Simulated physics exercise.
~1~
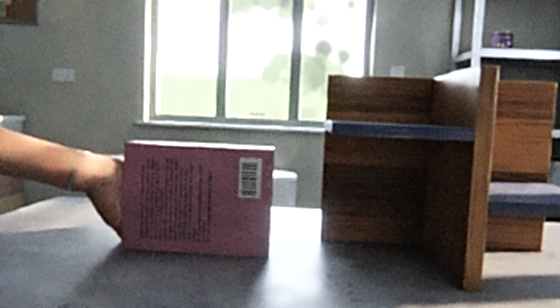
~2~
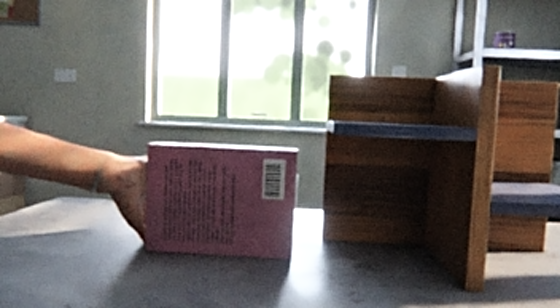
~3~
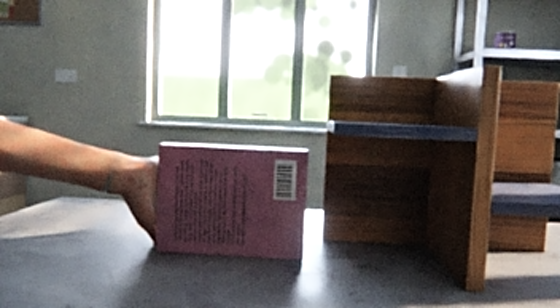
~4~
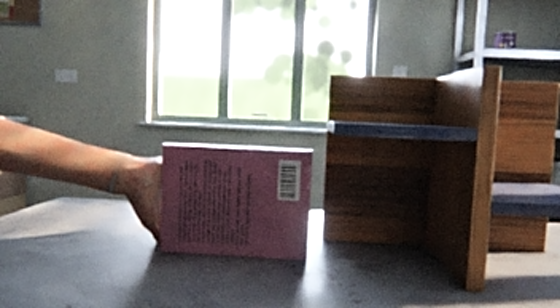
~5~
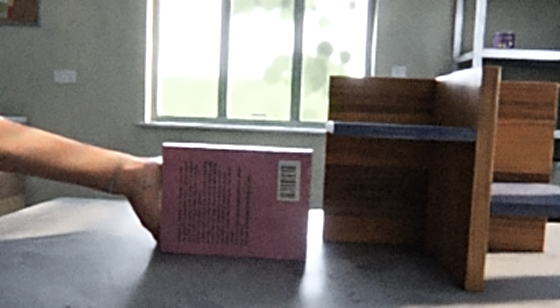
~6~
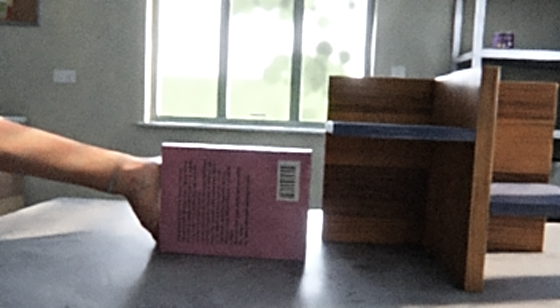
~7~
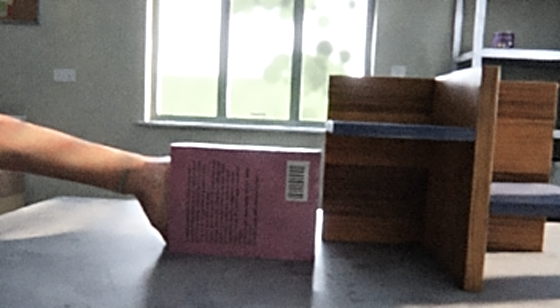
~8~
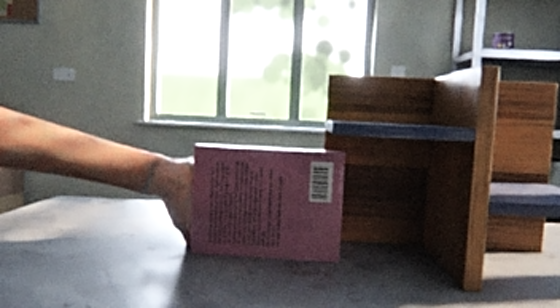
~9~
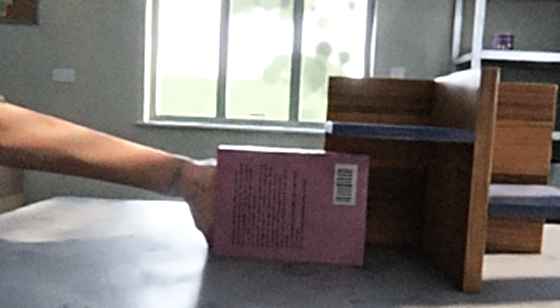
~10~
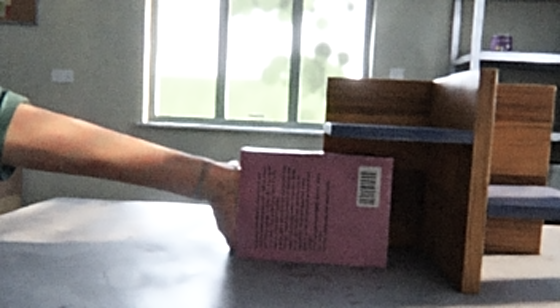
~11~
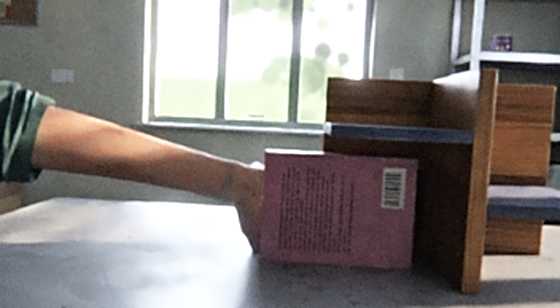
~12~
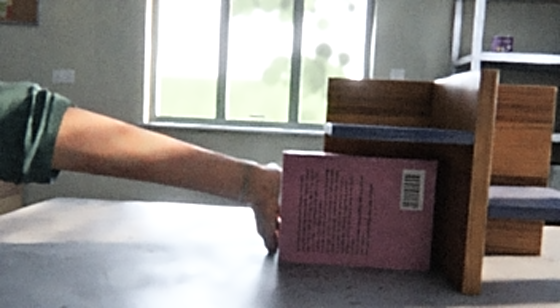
The clip opens on a pink book standing on its long edge on a grey tabletop, its back cover and barcode facing the viewer, with a hand pressed against its left side. To the right is a wooden shelf unit with a low, dark-edged shelf, and a bright window is behind. The hand pushes the book a short way right, then pauses just before the shelf. It pushes again, and the book slides steadily beneath the shelf as more of the arm and a green sleeve appear. Finally, the book sits almost entirely under the shelf near the upright panel, the hand at its left edge.
